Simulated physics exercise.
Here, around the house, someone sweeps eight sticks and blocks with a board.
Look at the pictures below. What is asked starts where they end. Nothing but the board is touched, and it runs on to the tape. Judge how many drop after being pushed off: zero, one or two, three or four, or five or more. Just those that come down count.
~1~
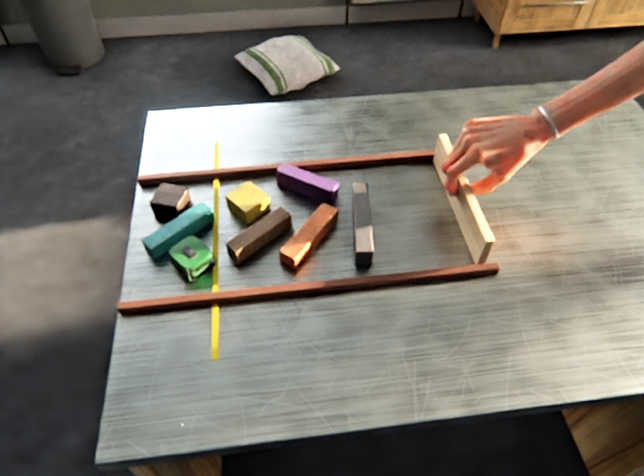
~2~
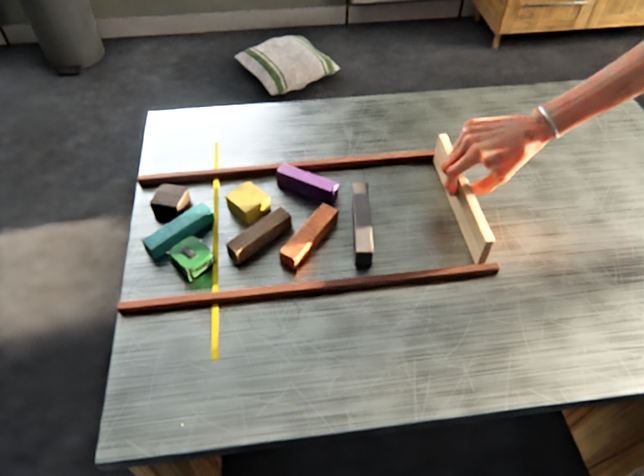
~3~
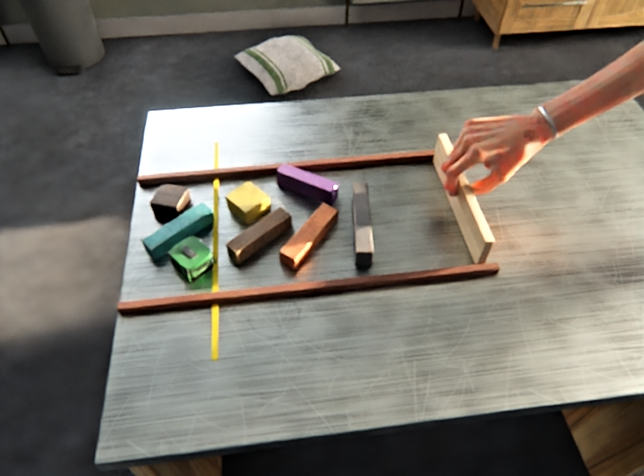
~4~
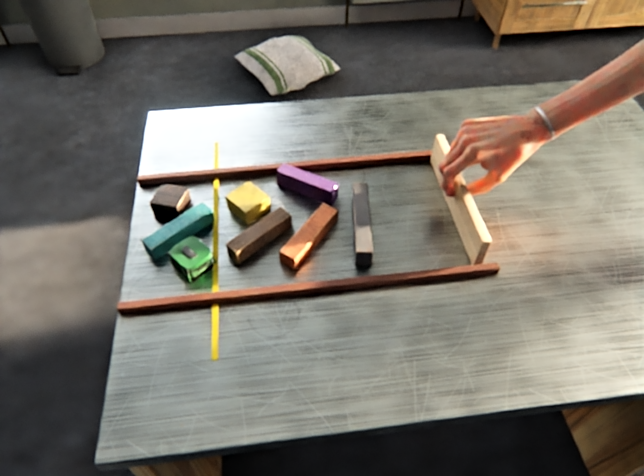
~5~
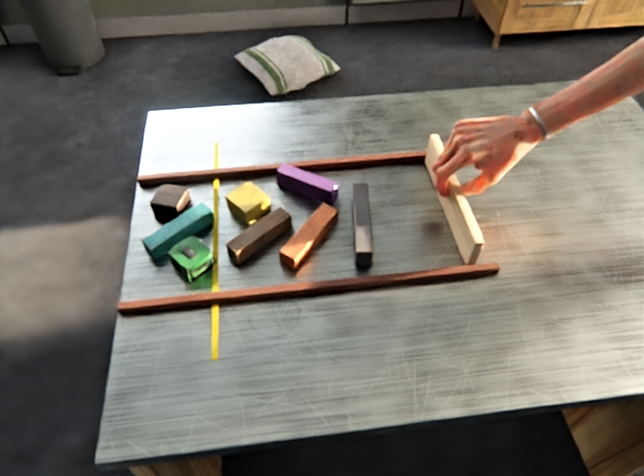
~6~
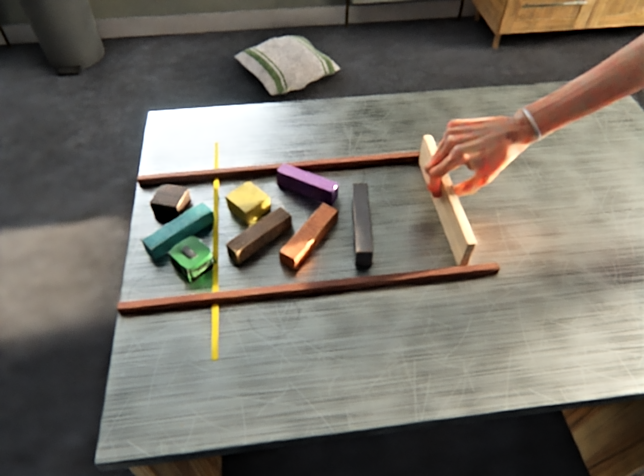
The push clears off nothing whatsoever.
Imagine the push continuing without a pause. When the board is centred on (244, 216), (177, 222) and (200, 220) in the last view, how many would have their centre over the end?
0, 3 and 1.
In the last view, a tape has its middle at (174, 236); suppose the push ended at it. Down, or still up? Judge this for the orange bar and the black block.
Outcome - orange bar is left in place, black block topples off.
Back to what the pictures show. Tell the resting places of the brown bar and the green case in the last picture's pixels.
Final positions - brown bar around (169, 256), green case around (142, 269).
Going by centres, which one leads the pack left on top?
Closest at the end: The turquoise bar.
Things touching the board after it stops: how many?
It touches 2.
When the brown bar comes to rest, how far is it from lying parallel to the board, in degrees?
About 0 degrees.
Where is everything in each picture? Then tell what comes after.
In the first picture, black block (171, 201); turquoise bar (179, 230); green case (192, 258); board (460, 196); tape (216, 232).
In the second picture, turquoise bar (179, 230); grey bar (362, 222).
In the third picture, green case (192, 259); orange bar (310, 235).
In the fourth picture, black block (171, 201); board (457, 196).
In the fifth picture, turquoise bar (179, 230); purple bar (307, 184).
In the sixth picture, black block (171, 201); turquoise bar (179, 230); green case (192, 259); board (444, 197); tape (216, 232).
Soon after, none off yet; black block at rest near (171, 201); turquoise bar at rest near (179, 230); green case at rest near (192, 259).
In the end, the number that fall off is zero.
